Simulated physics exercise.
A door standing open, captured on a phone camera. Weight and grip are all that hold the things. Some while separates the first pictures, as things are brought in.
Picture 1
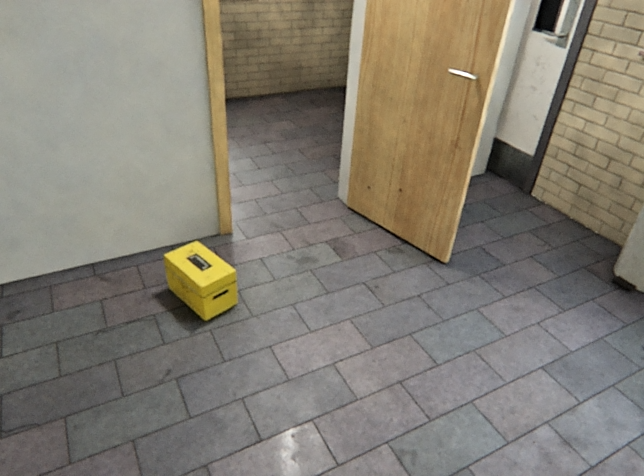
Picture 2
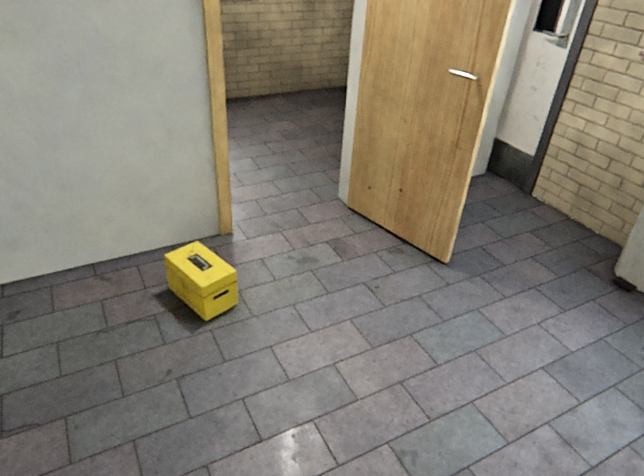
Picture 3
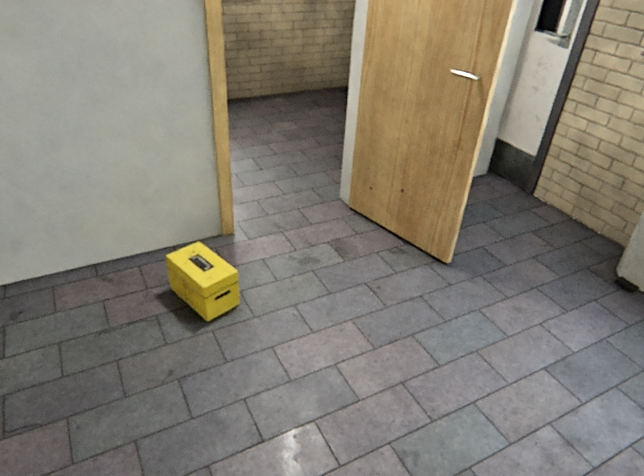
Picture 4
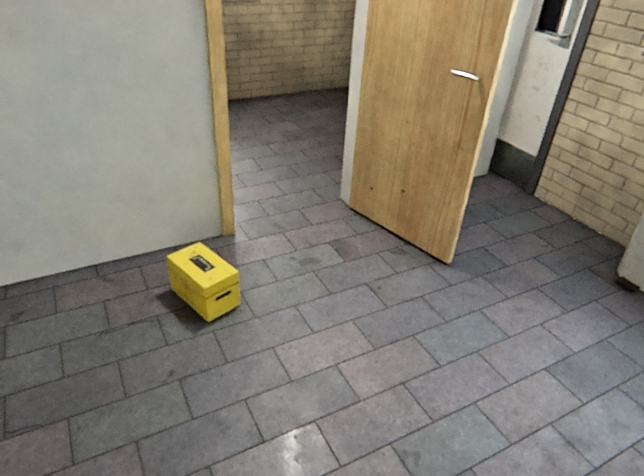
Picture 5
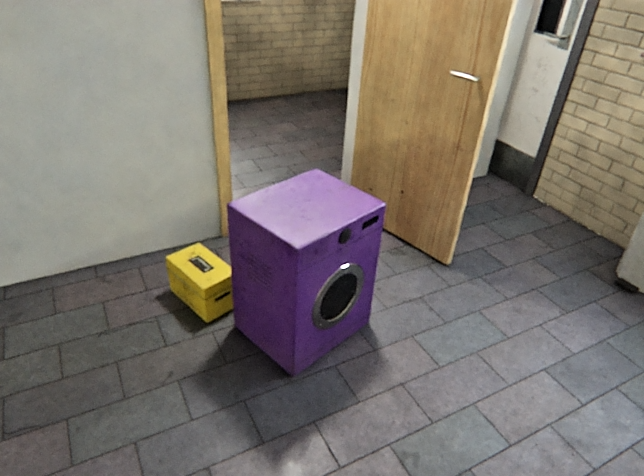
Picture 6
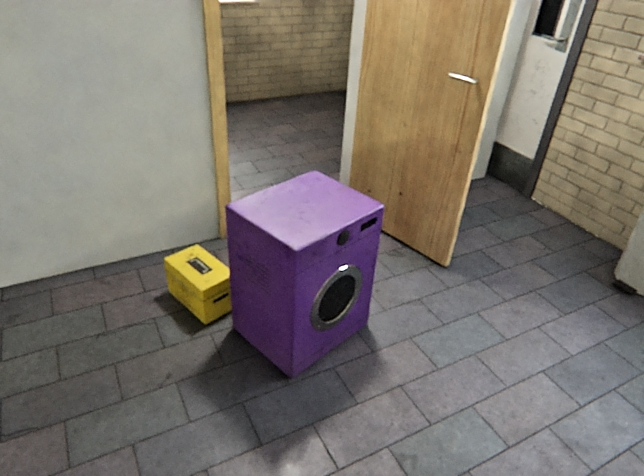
A wooden door standing wide open and still above a yellow toolbox, a purple front-loading appliance then appearing beside the box.
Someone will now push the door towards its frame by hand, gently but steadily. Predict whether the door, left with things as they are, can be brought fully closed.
Likely result: Gap gone.
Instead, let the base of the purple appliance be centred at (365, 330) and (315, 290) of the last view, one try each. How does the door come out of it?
The first time the door finishes its swing, the second time it is obstructed.
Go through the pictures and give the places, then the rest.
In the first frame, door wide open and still; yellow toolbox (201, 279).
In the second frame, door wide open and still; yellow toolbox (201, 280).
In the third frame, door wide open and still; yellow toolbox (203, 280).
In the fourth frame, door wide open and still; yellow toolbox (204, 281).
In the fifth frame, door wide open and still; yellow toolbox (203, 281).
In the sixth frame, door wide open and still; purple appliance (304, 271); yellow toolbox (201, 283).
Then, 0.60 s past the last view, open by 81°.
Then, 1.10 s past the last view, open by 46°.
Then, 1.50 s past the last view, open by 17°.
Finally, open by 0°; both still in place. Final places as the last picture's camera would see them, purple appliance near (304, 271).
